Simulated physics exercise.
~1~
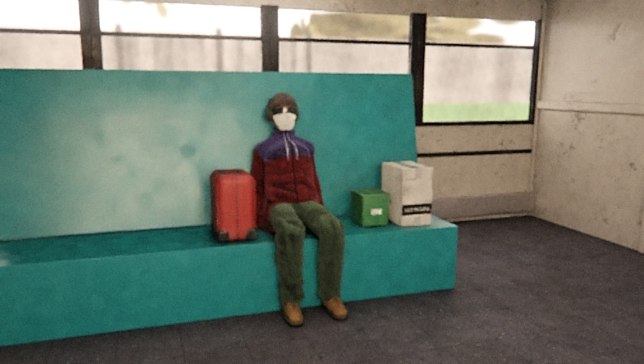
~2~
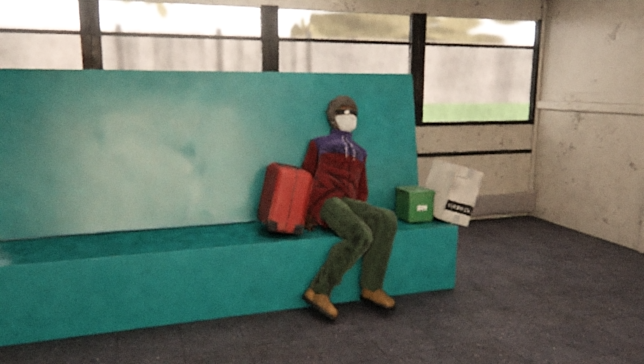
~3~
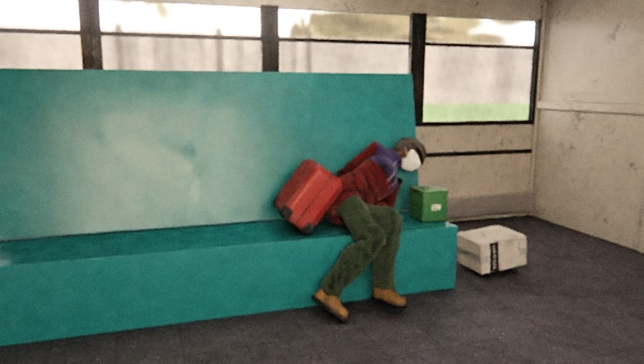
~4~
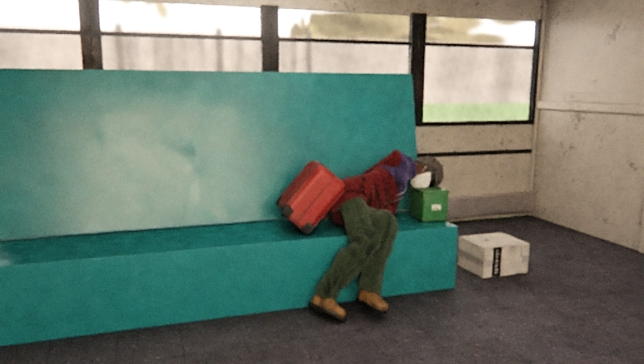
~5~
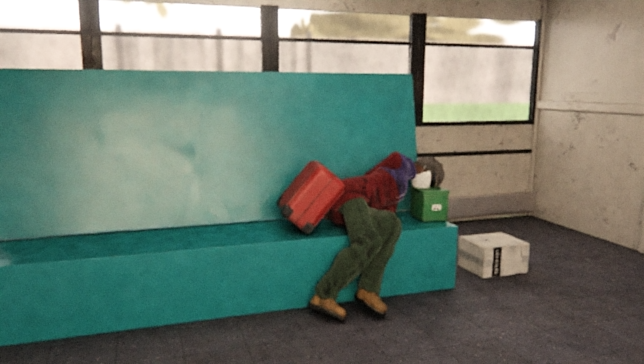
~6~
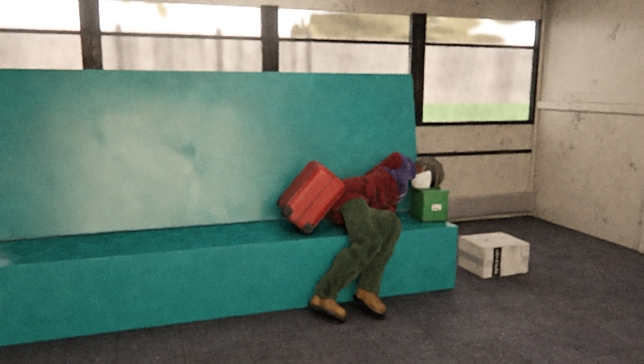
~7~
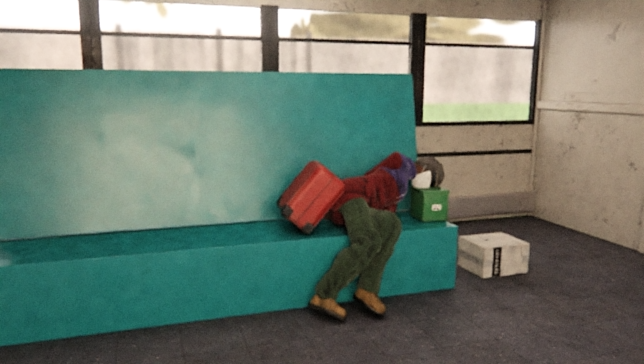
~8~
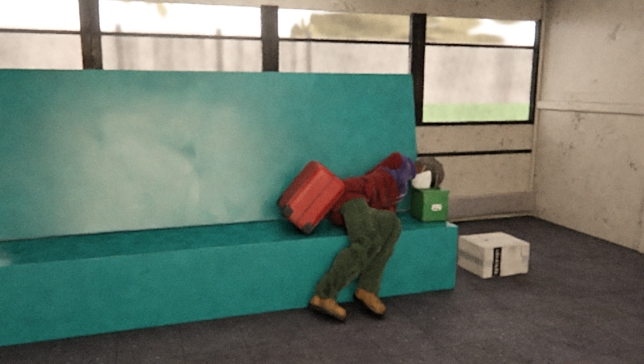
Metro car bench with a masked passenger sliding right and slumping onto a green box, red case leaning, white package falling to floor.
